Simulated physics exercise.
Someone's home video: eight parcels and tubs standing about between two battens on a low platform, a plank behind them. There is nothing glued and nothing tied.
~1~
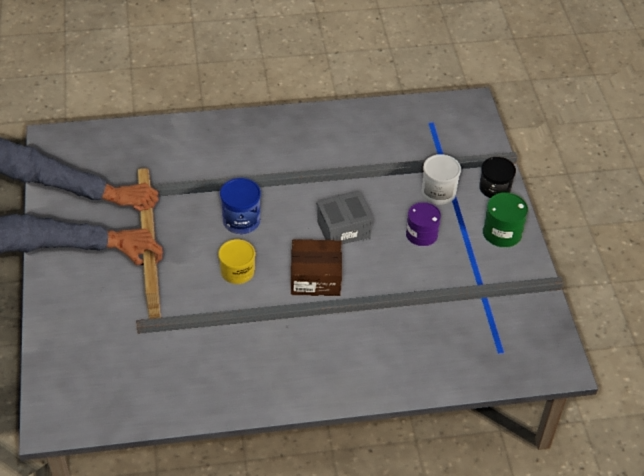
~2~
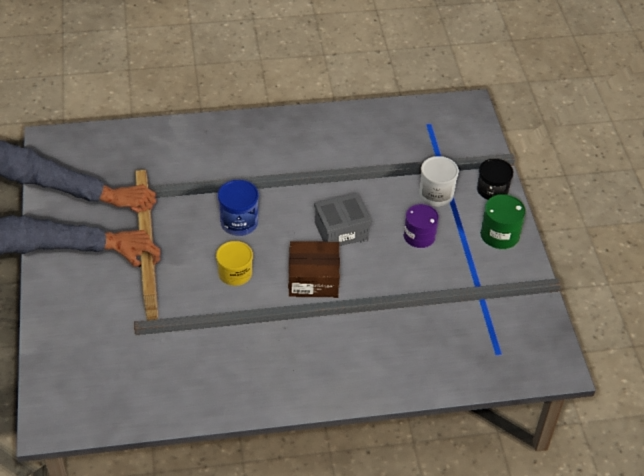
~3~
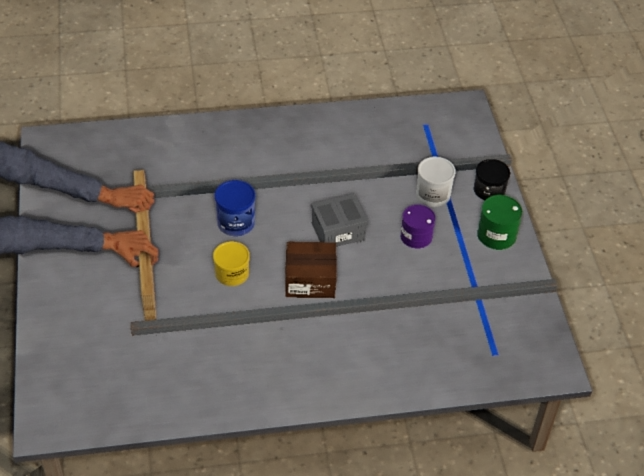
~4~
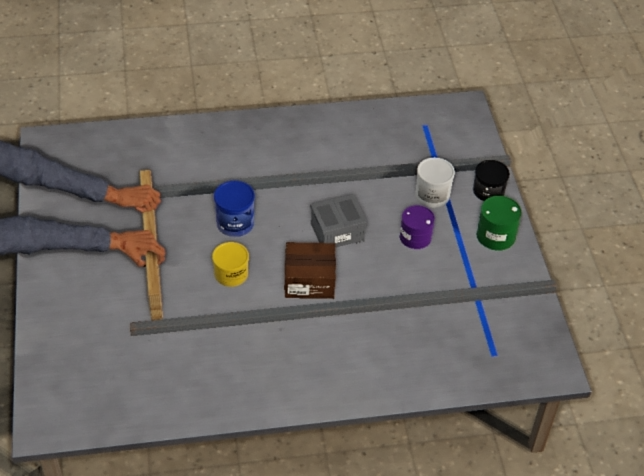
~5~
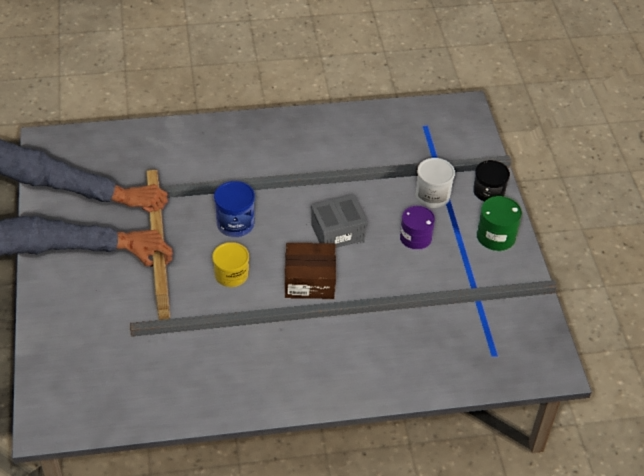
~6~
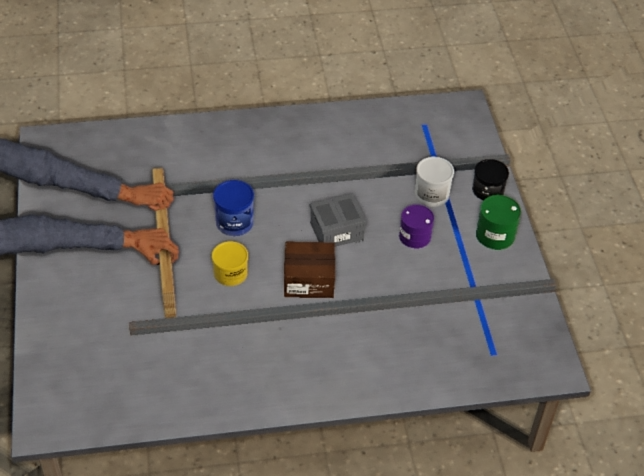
At the start, two hands hold a wooden plank upright across the left end of a grey table, behind eight tubs and parcels standing between two battens. The view drifts very slightly, then the hands push the plank a short way right, without touching the blue or yellow pail.
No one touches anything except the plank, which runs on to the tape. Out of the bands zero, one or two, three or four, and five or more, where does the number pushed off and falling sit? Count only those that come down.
It sits at one or two.
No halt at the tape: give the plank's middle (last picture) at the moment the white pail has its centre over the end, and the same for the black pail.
The middle is at (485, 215) when it's the white pail, and at (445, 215) when it's the black pail.
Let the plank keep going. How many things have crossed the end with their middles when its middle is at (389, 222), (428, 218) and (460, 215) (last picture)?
Respectively 0, 0 and 2.
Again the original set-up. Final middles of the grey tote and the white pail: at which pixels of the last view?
In the last picture the grey tote sits around (500, 209) and the white pail around (490, 169).
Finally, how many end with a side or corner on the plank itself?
My count gives 3.
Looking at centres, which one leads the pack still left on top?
The green canister is the one.
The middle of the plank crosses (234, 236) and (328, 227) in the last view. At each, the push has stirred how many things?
Counting first: 2, next 5.
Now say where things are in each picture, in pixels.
In the first picture, black pail (497, 178); green canister (505, 220); white pail (440, 180); plank (149, 243); tape (463, 228).
In the second picture, green canister (503, 222); yellow pail (235, 264).
In the third picture, white pail (435, 182); brown parcel (311, 270).
In the fourth picture, black pail (491, 181); blue pail (235, 209).
In the fifth picture, green canister (499, 224); plank (158, 244).
In the sixth picture, black pail (490, 181); green canister (498, 223); white pail (434, 182); plank (164, 243); tape (456, 230).
Soon after, none off yet; black pail at rest near (490, 181); green canister at rest near (498, 223); white pail at rest near (434, 182).
After that, none off yet; black pail displaced a little near (492, 178); green canister at rest near (499, 223); white pail displaced a little near (443, 176).
In the end, the number that fall off is one or two; gone, purple canister and black pail.
